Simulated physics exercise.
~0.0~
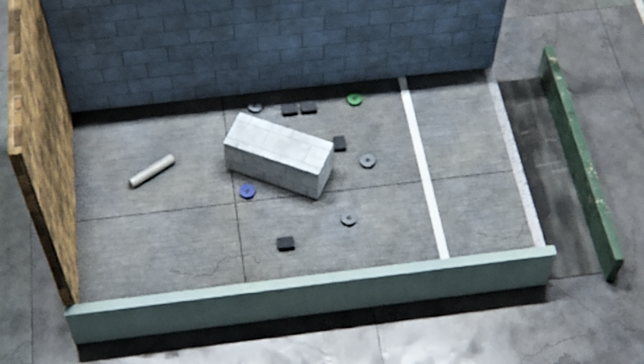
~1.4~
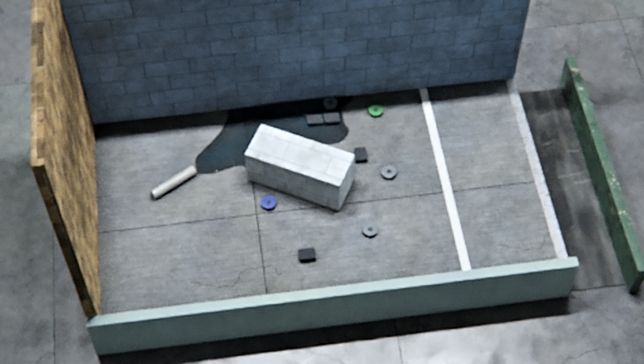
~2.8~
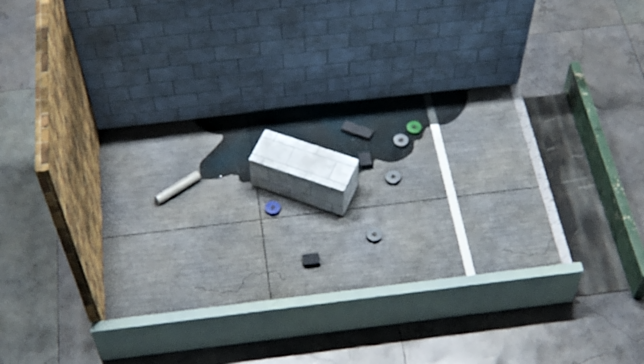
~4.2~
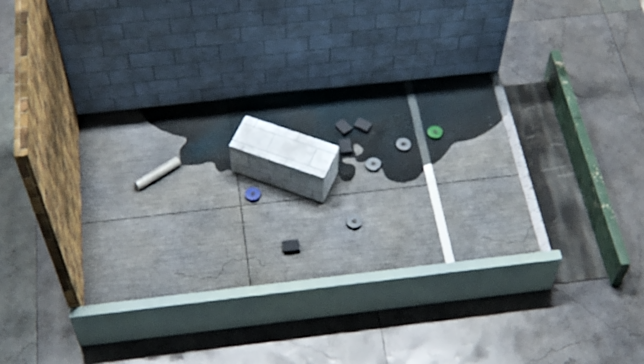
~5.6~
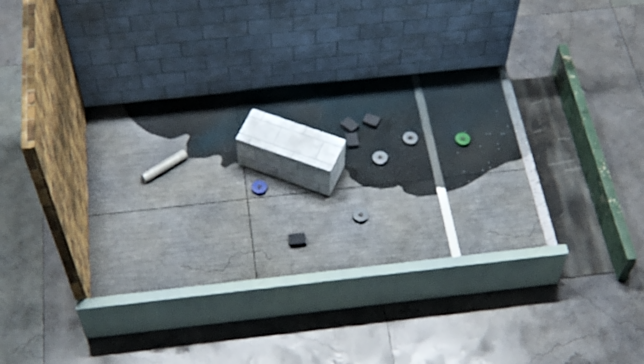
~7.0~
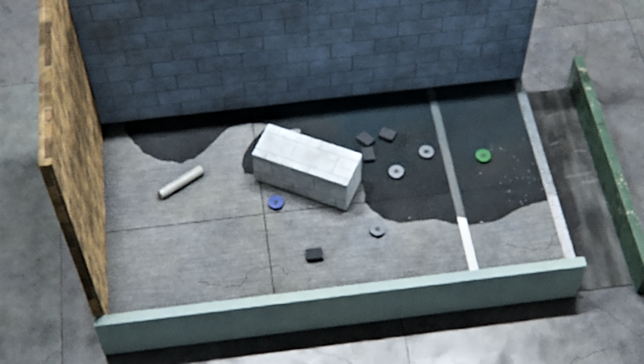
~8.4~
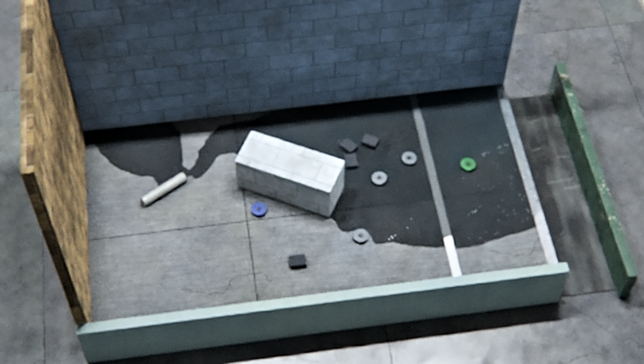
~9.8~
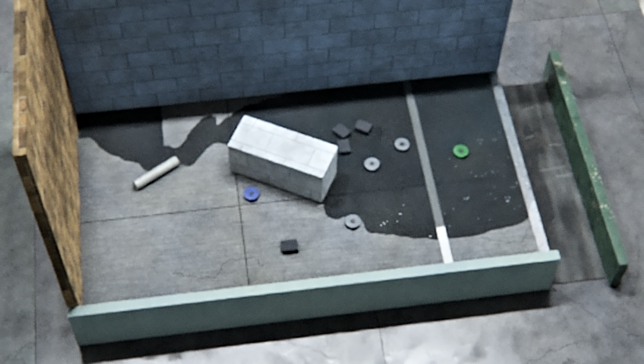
Dark water spreads from behind a pale block along the blue brick wall and across the grey floor, carrying the green lid rightward past the first painted white stripe, where it stops; nearby grey discs and dark squares shift slightly, while the blue lid stays beside the block, short of the stripe.
